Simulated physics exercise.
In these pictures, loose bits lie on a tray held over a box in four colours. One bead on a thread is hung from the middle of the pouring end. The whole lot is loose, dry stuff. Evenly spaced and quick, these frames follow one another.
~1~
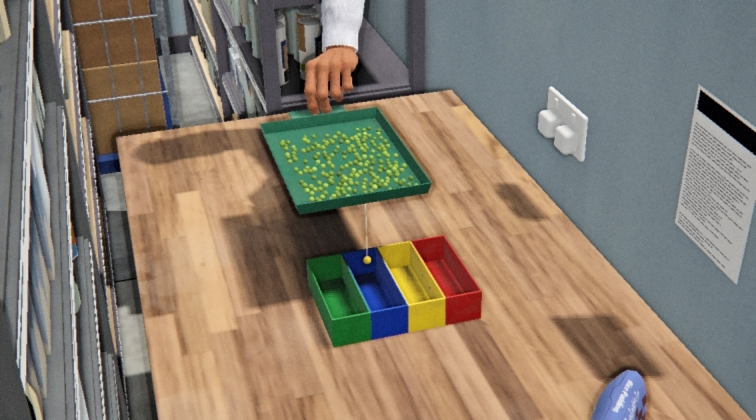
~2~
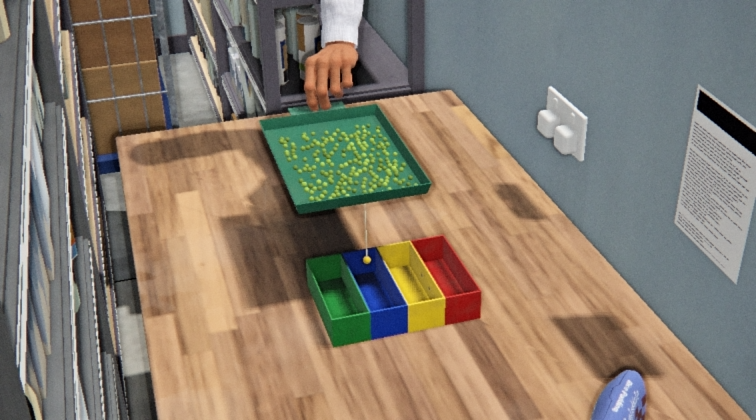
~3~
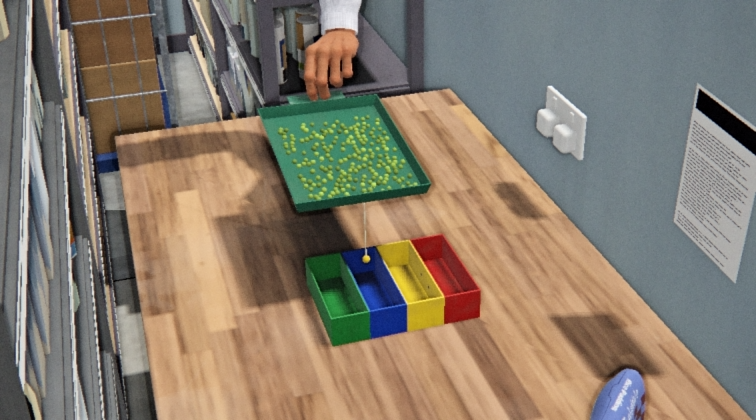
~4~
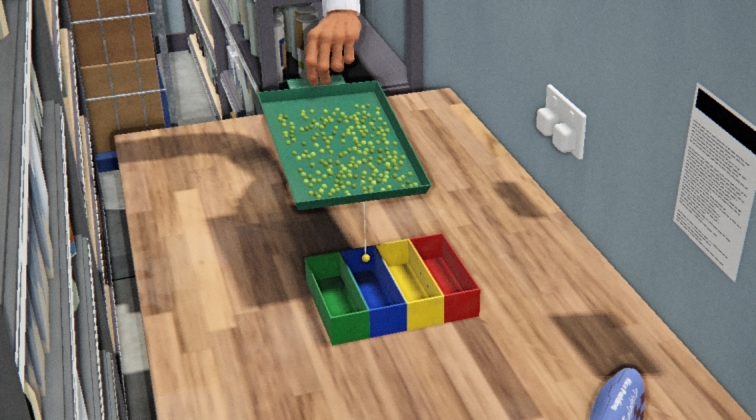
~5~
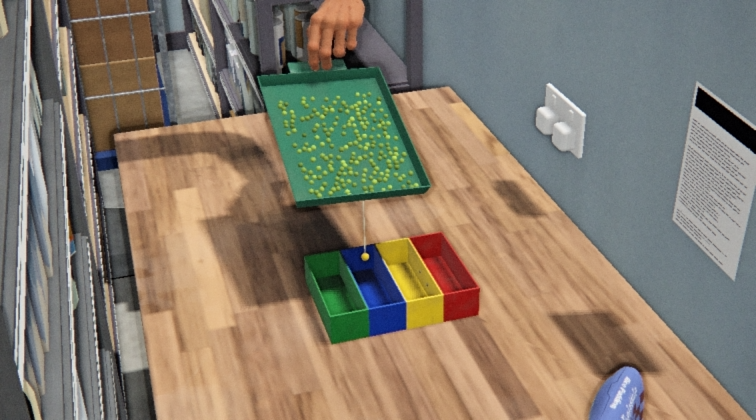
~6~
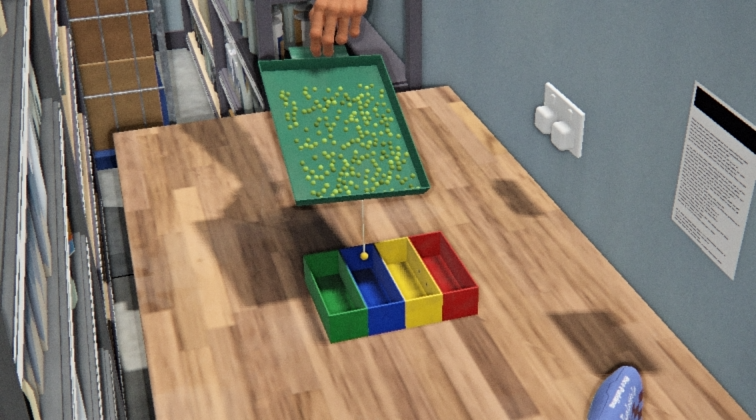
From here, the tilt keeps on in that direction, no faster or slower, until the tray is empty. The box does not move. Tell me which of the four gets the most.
The yellow cell gets the most.
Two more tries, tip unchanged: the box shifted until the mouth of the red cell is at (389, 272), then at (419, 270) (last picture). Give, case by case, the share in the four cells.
Result: 40 % and 80 %.
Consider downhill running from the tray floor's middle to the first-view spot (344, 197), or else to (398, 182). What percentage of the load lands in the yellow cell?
Roughly 10 % in the first case and 40 % in the second.
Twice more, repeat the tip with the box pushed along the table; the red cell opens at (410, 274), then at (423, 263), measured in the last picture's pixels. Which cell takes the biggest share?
Case 1 - that red cell; case 2 - red.
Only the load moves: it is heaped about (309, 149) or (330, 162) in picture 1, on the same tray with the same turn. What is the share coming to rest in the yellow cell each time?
First case around 40 %, second case around 50 %.
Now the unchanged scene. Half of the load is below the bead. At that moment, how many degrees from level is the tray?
Roughly 105 degrees at that moment.
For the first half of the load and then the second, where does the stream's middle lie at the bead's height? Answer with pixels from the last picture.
I'd place the first part at (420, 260) and the rest at (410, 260).
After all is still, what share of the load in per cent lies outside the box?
My guess is about 0 percent.
Shortly afterwards, tray tipped steeply; the bulk on the tray; near a quarter falling or outside the box.
Next, tray tipped past a quarter turn; near a quarter on the tray; near a quarter in the yellow cell; near a quarter in the red cell; a little in the blue cell; near a third falling or outside the box.
Some moments later, tray tipped past a quarter turn; near half in the yellow cell; near a third in the red cell; near a quarter in the blue cell; only a few in the green cell; a little falling or outside the box.
In the end, tray tipped past a quarter turn; near half in the yellow cell; near a third in the red cell; near a quarter in the blue cell; only a few in the green cell; a little outside the box.
